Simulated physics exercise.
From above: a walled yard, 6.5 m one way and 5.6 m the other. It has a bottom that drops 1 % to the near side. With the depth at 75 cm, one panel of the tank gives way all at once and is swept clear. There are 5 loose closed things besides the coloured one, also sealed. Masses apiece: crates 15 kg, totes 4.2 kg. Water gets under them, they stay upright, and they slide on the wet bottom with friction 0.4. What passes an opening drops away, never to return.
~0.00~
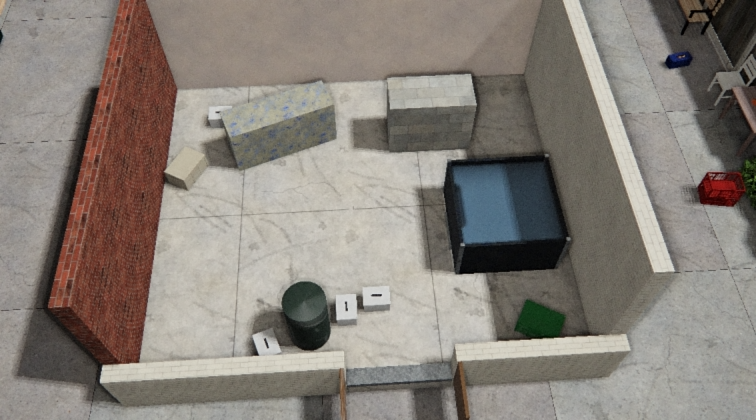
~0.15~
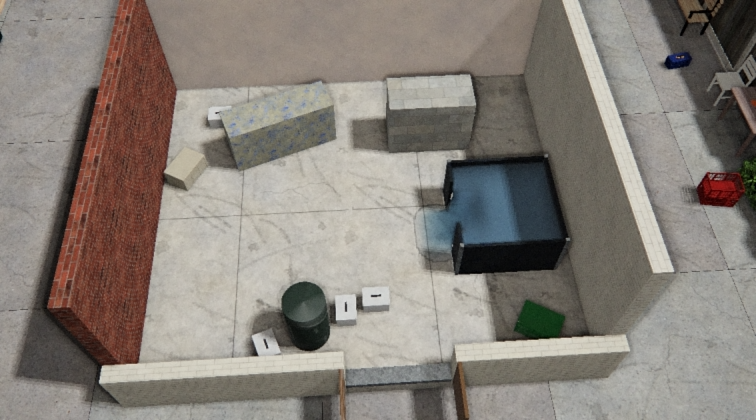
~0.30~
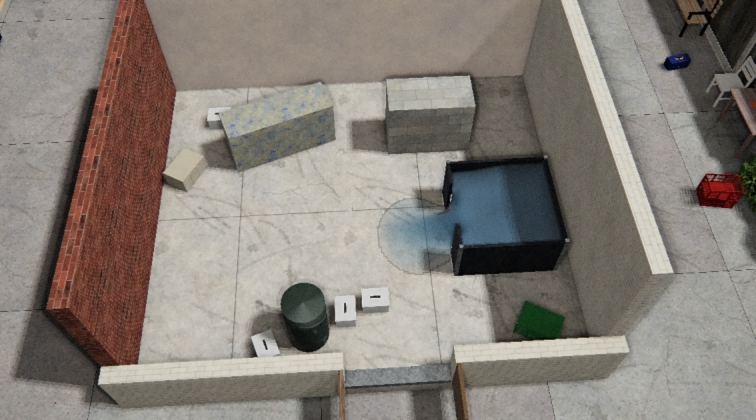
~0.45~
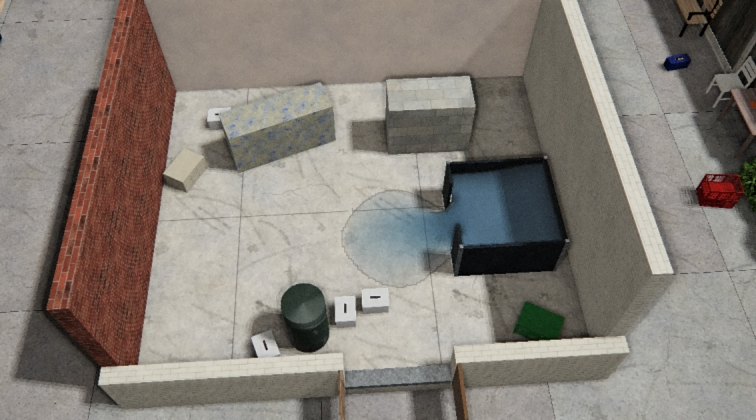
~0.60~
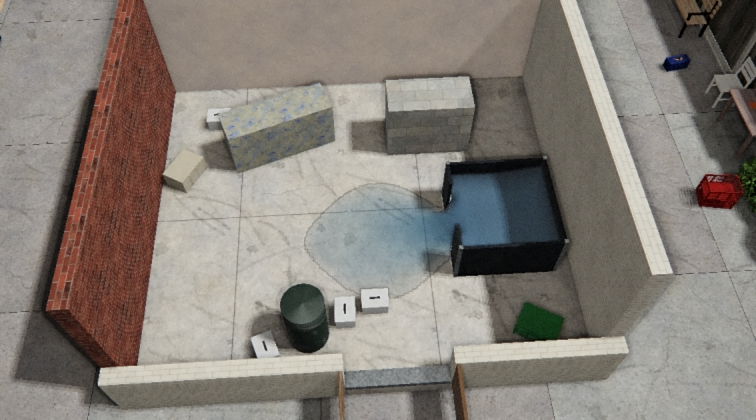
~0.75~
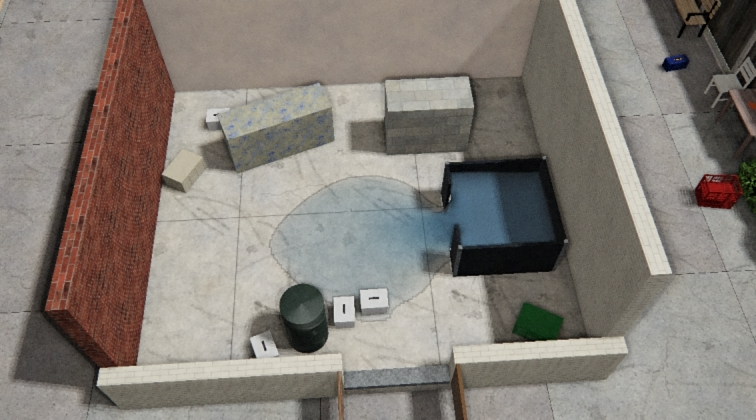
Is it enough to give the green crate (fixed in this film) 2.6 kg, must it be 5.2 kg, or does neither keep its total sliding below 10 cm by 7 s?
2.6 kg is enough.
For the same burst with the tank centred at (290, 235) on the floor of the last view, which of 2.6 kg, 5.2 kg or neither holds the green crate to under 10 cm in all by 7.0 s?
Then both masses fall short.
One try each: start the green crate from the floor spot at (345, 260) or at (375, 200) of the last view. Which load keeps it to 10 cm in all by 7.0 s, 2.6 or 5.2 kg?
At the first place nothing works, and at the second nothing works.
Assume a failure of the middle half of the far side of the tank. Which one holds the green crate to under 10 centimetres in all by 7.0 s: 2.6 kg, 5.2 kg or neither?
Result: Both masses insufficient.
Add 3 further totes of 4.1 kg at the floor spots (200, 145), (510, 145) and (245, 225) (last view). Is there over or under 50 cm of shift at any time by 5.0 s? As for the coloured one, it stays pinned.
Results, in sequence: Exceeded / not exceeded / exceeded.
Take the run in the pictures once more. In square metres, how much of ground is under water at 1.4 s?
Wet area: Approx. 17 m2.
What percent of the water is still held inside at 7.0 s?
Somewhere near 94 percent, give or take.
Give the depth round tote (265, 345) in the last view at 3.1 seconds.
Depth: Near 3 cm.
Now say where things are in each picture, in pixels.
The green crate at (542, 319) rests on the ground; water covers 2.2 m2; 0 of 6 have shifted, in the first picture.
The green crate at (541, 319), on the bottom; water covers 2.8 m2; 0 of 6 have shifted, in the second picture.
The green crate at (541, 320) rests on the ground; water covers 3.5 m2; 0 of 6 have shifted, in the third picture.
The green crate at (541, 320) rests on the ground; water covers 4.5 m2; 0 of 6 have shifted, in the fourth picture.
The green crate at (540, 321) rests on the ground; water covers 5.7 m2; 0 of 6 have shifted, in the fifth picture.
The green crate at (540, 321), on the bottom; water covers 7.3 m2; 0 of 6 have shifted, in the sixth picture.
After 1.4 s the green crate would be 0 cm from its start with 2.6 kg and 0 cm from its start with 5.2 kg; 0 cm of water round it then.
After 3.1 s the green crate would be 0 cm from its start with 2.6 kg and 0 cm from its start with 5.2 kg; 0 cm of water round it then.
After 4.9 s the green crate would be 0 cm from its start with 2.6 kg and 0 cm from its start with 5.2 kg; 0 cm of water round it then.
After 7.0 s the green crate would be 0 cm from its start with 2.6 kg and 0 cm from its start with 5.2 kg; 0 cm of water round it then.
